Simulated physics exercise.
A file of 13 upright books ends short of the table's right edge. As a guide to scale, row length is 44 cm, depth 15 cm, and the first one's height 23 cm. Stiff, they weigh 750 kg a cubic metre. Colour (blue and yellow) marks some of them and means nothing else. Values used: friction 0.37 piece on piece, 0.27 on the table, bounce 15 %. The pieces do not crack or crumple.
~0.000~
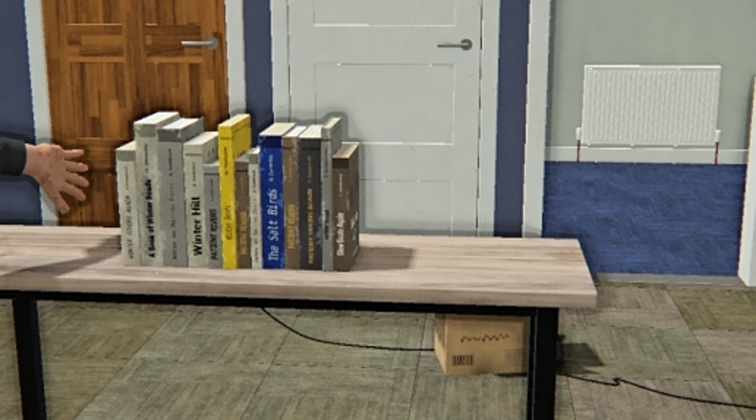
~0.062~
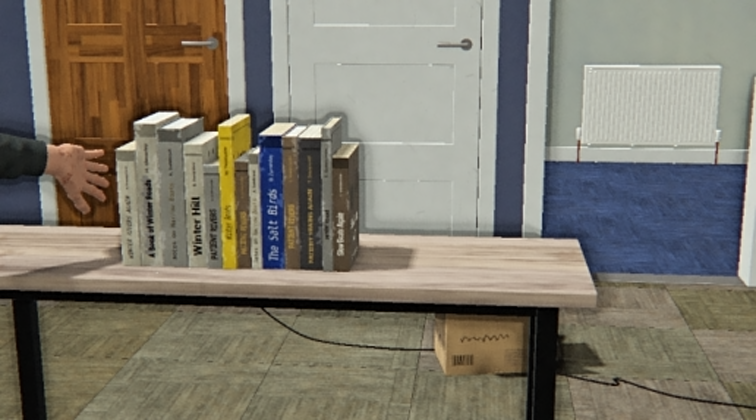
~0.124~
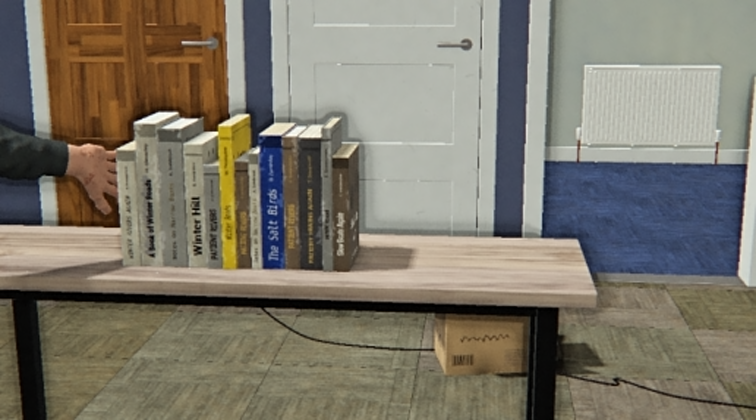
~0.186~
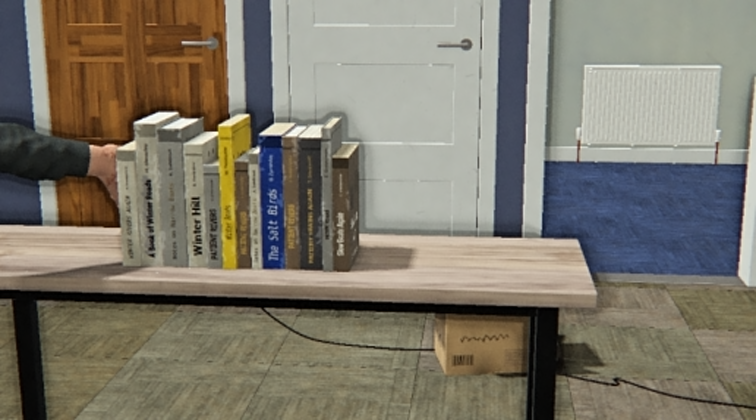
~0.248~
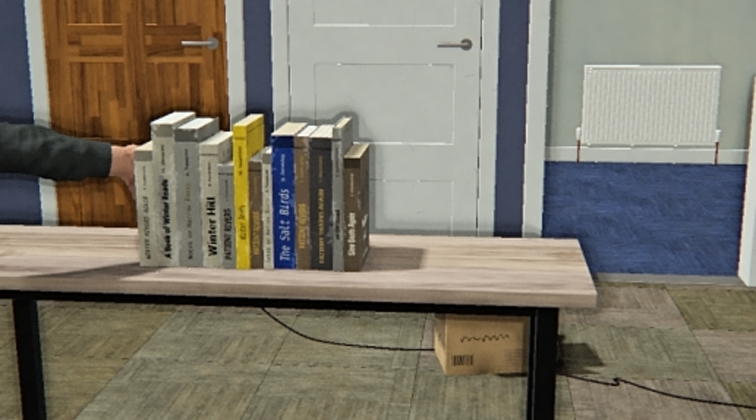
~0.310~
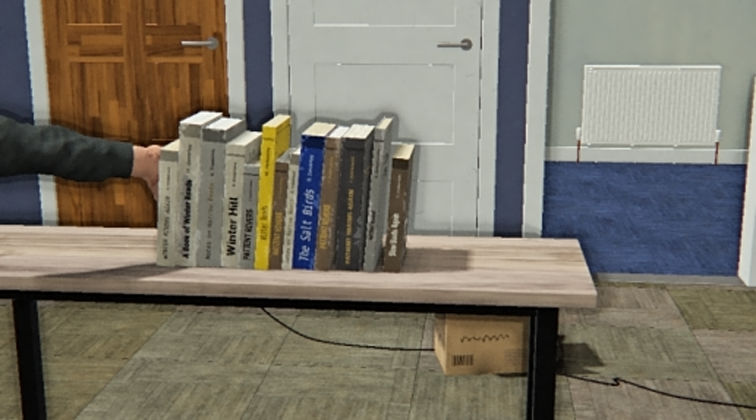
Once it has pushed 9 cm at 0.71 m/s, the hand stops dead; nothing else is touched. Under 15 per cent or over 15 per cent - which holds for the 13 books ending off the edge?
It comes to fewer than 15 in 100 of the lot.
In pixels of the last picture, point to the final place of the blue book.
In the last picture it sits at roughly (436, 225).
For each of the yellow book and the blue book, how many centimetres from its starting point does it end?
Yellow ends up some 20 cm away; blue ends up some 30 cm away.
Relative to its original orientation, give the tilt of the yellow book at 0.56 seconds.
Some 50°.
After 0.38 s, none of the 13 books off the edge, 13 disturbed; blue book 19° from how it stood; yellow book 19° from how it stood.
After 0.56 s, none of the 13 books off the edge, 13 disturbed; blue book 50° from how it stood; yellow book 49° from how it stood.
In the end (1.2 s), none of the 13 books off the edge, 13 disturbed; blue book 66° from how it stood; yellow book 59° from how it stood. That is 0 per cent. From the last view, middles, blue book near (436, 225), yellow book near (345, 221).
